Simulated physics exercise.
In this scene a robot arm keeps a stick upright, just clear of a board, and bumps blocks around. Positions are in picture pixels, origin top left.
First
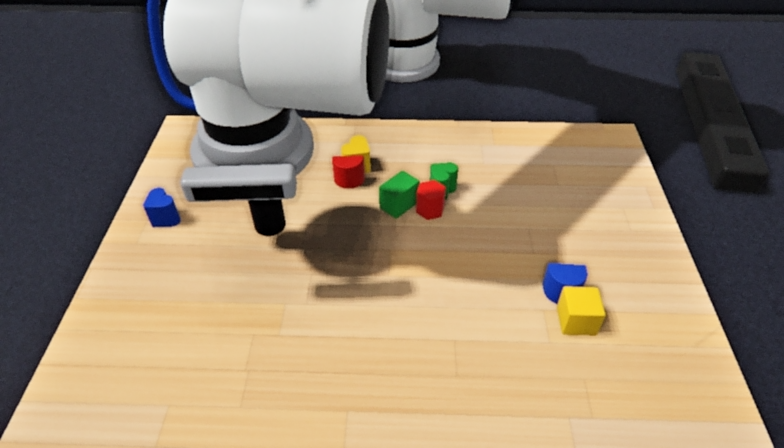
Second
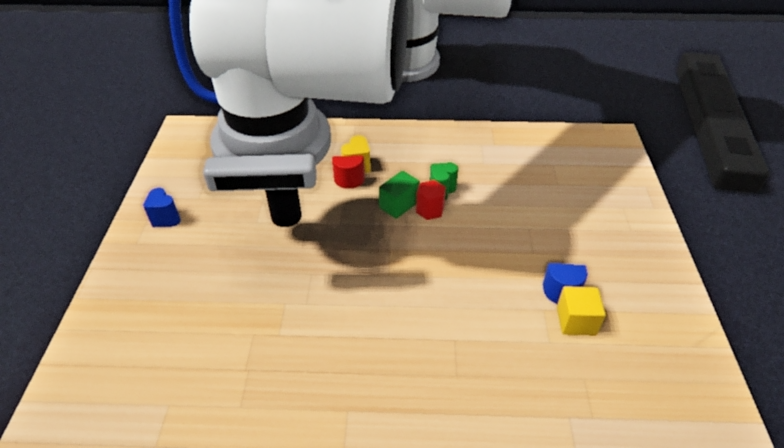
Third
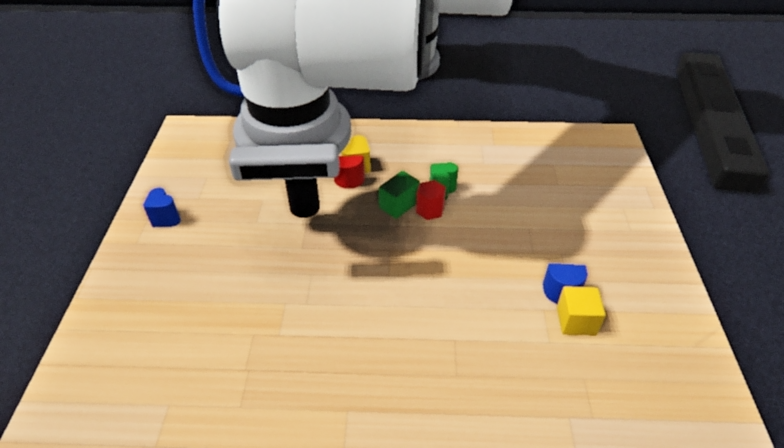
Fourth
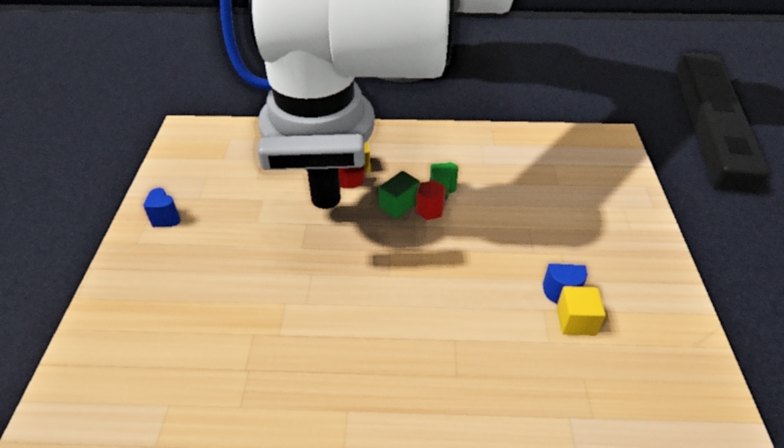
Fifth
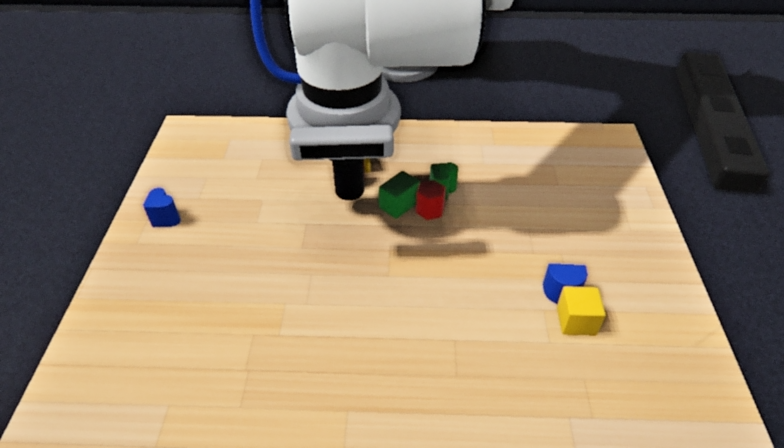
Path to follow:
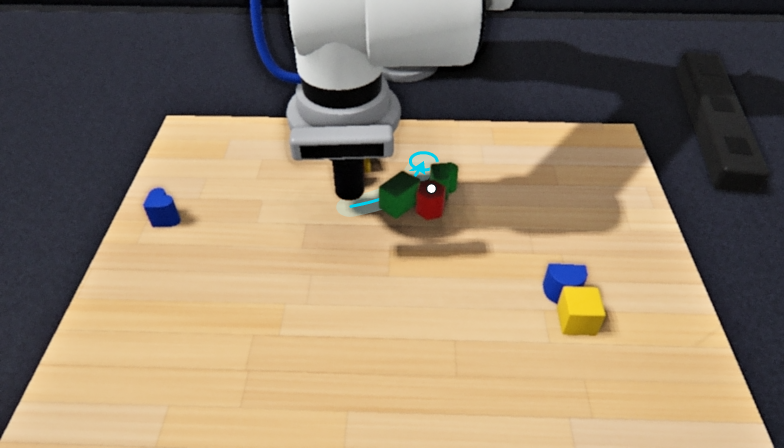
In this clip, a robot arm holding a short black stick above a wooden board moves steadily right and slightly toward the back, passing in front of red and yellow blocks near a green block, while the colored blocks stay still.
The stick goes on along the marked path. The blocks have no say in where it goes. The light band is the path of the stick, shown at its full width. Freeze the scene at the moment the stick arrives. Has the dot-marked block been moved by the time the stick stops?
Short answer: Yes.
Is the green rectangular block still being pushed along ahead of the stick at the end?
Short answer: No.
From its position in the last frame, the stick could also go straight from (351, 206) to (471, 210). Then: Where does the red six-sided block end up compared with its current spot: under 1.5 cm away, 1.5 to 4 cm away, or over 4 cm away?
I'd go with over 4 cm for this block.
The drawn path runs from (351, 206) by way of (385, 197) and (410, 181) to (424, 161); the dot is on the red six-sided block.
The first path, step by step. One third of the way, stick at (386, 182); green rectangular block at (410, 184), turned 20° anticlockwise; red six-sided block at (435, 189).
Two thirds of the way, stick at (411, 166); green rectangular block at (419, 181); red six-sided block at (443, 191), turned 30° clockwise; green heart block at (446, 169), turned 15° anticlockwise.
At the end, stick at (425, 146); red half-round block not moved; green rectangular block at (419, 181); red six-sided block at (443, 191), turned 30° clockwise; green heart block at (446, 169), turned 15° anticlockwise.
